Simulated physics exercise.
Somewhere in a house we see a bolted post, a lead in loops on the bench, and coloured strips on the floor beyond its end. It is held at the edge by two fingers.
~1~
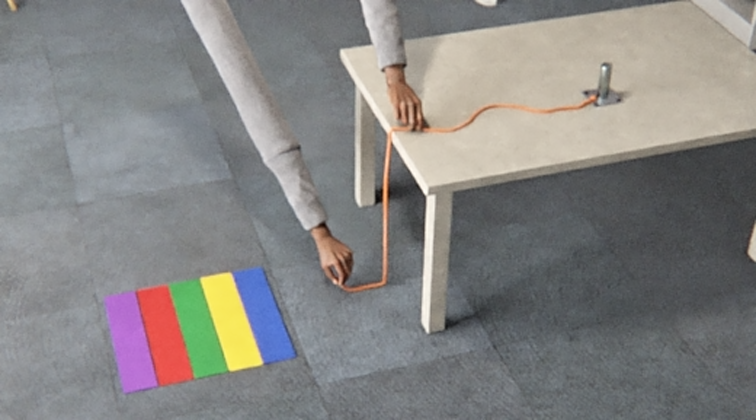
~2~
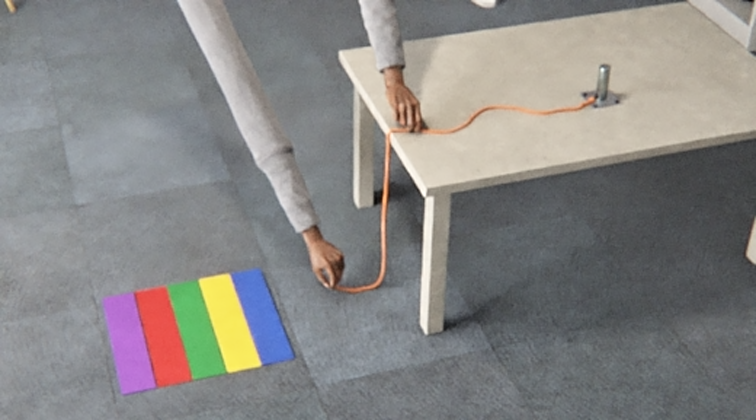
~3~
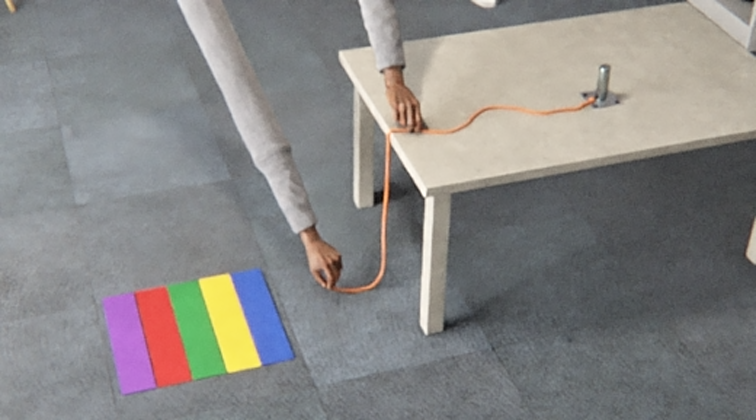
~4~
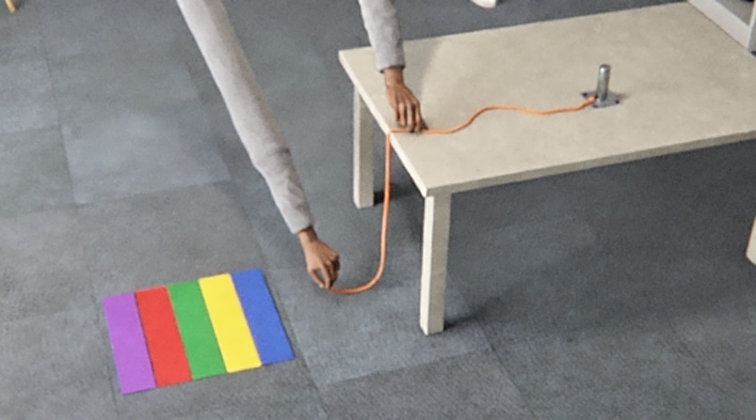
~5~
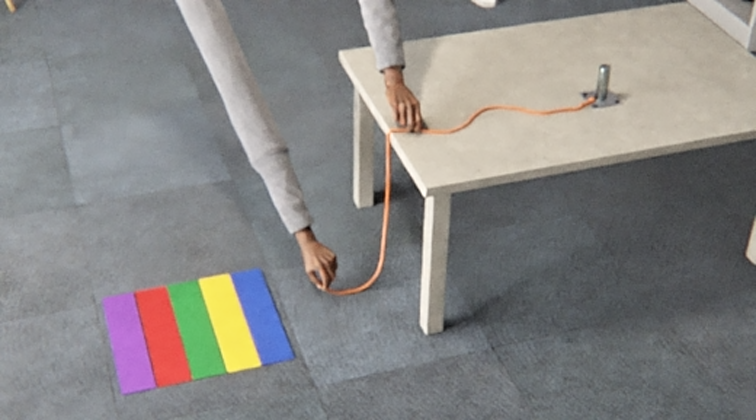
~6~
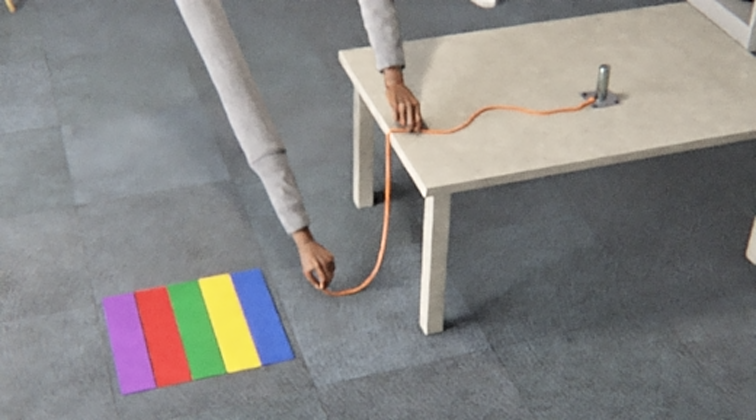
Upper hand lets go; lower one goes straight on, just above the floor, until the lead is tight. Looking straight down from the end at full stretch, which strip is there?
The green strip is there.
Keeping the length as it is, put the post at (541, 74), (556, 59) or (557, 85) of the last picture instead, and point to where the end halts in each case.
You'd get roughly (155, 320), (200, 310) and (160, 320), one for each try.
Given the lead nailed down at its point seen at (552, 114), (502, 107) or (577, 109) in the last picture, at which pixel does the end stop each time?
(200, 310), (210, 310), (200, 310).
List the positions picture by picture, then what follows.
The first picture shows end (339, 283); blue (274, 343); yellow (241, 350); green (207, 357); red (172, 364); purple (137, 371).
The second picture shows end (330, 285); lead through (570, 109) (499, 107) (444, 132) (388, 152) (384, 214) (383, 275).
The third picture shows end (328, 286).
The fourth picture shows end (325, 286); lead through (570, 110) (499, 107) (444, 132) (389, 152) (386, 213) (379, 274).
The fifth picture shows end (323, 287).
The sixth picture shows end (321, 287); lead through (570, 110) (499, 107) (444, 132) (389, 152) (387, 214) (373, 275).
Soon after, end near (264, 298); over blue.
After that, end near (221, 307); over yellow.
At the stop, end near (194, 312); over green. It halts on the green strip.
